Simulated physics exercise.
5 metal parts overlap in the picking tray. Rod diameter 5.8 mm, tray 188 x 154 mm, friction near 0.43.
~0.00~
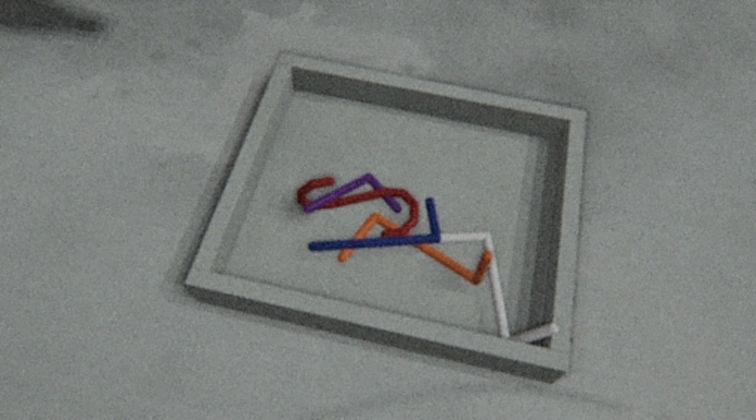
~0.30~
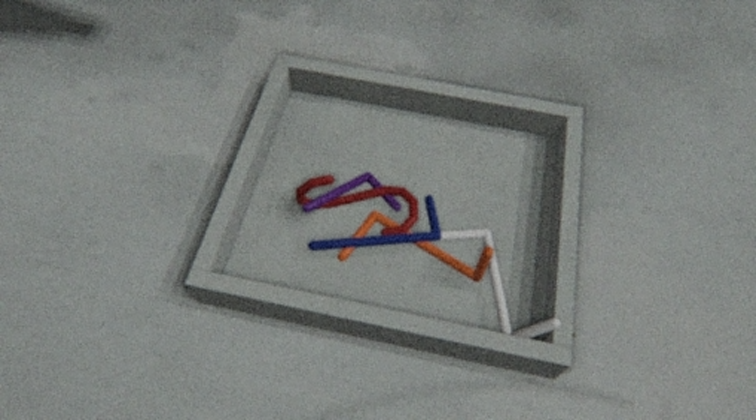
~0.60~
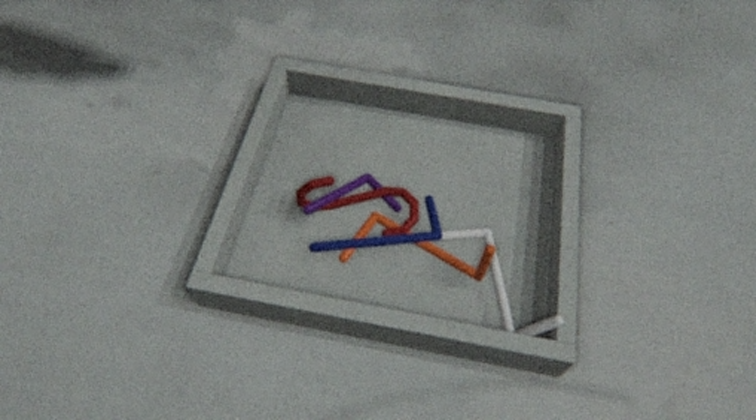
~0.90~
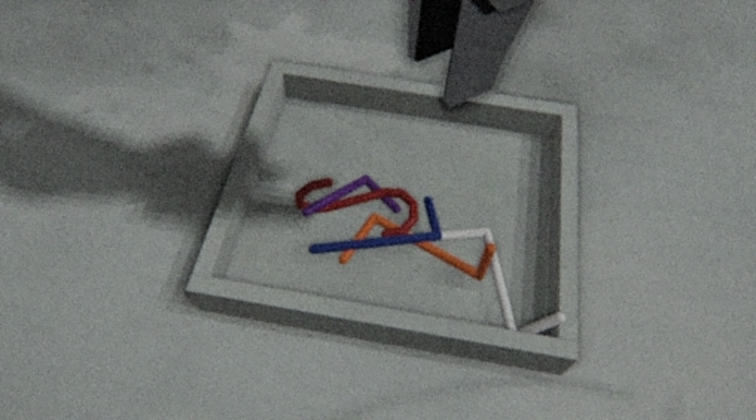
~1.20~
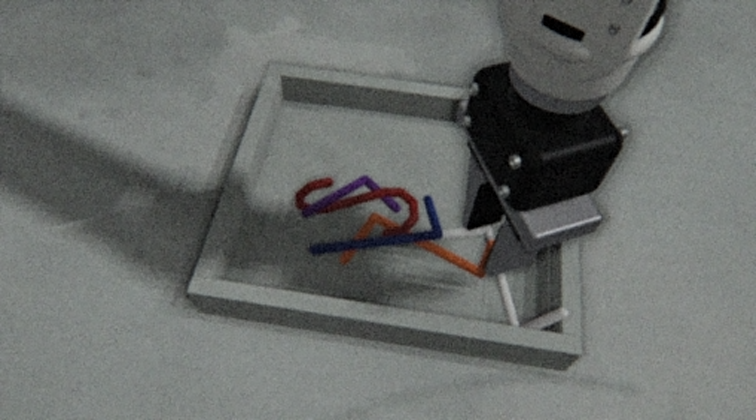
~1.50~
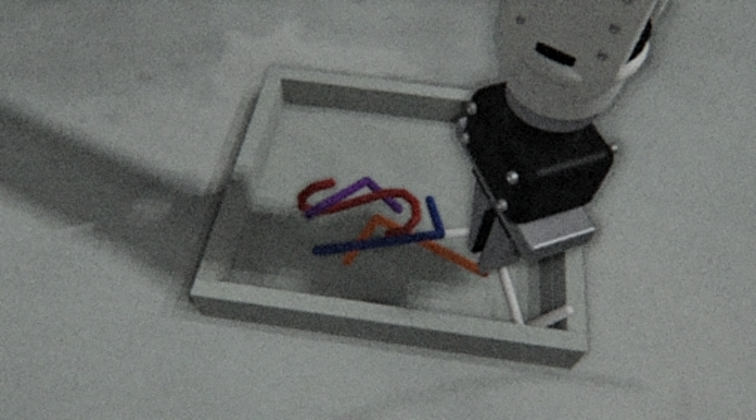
A robotic gripper enters from the top right, lowers into a grey tray of overlapping bent rods in red, purple, blue, orange and white, and closes on the orange crank near the right side, while the rods stay essentially still.
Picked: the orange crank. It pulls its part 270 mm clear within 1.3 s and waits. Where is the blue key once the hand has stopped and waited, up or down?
It hangs on.
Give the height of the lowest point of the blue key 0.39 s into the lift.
Some 30 mm up.
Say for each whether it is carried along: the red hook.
Red hook up.
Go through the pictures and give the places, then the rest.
The first picture shows fingers out of view, 202 mm above the grip; blue key from (430, 202) to (313, 247), passing over orange crank; orange crank from (487, 256) to (342, 258), passing under blue key.
The second picture shows fingers out of view, 202 mm above the grip; purple key from (397, 207) to (307, 208), passing over and under red hook; red hook from (385, 233) to (330, 180), passing over and under purple key.
The third picture shows fingers out of view, 189 mm above the grip; white crank from (558, 321) to (438, 236); blue key from (429, 200) to (314, 247), passing over orange crank.
The fourth picture shows fingers (452, 53) 101 mm above the grip; orange crank from (490, 248) to (343, 260), passing under blue key.
The fifth picture shows fingers (497, 233) 13 mm above the grip.
The sixth picture shows fingers (495, 244) closed on the orange crank; blue key from (430, 200) to (317, 251); orange crank from (496, 243) to (347, 261).
By 1.89 s, lowest point more than 20 mm over the tray floor, orange crank 59 mm, blue key 35 mm.
By 2.21 s, lowest point more than 20 mm over the tray floor, orange crank 159 mm, blue key 135 mm, red hook 101 mm.
By 2.80 s, lowest point more than 20 mm over the tray floor, orange crank 273 mm, blue key 249 mm, red hook 213 mm.
Finally, hanging orange crank 273 mm, blue key 249 mm, red hook 210 mm; the other 2 are down.
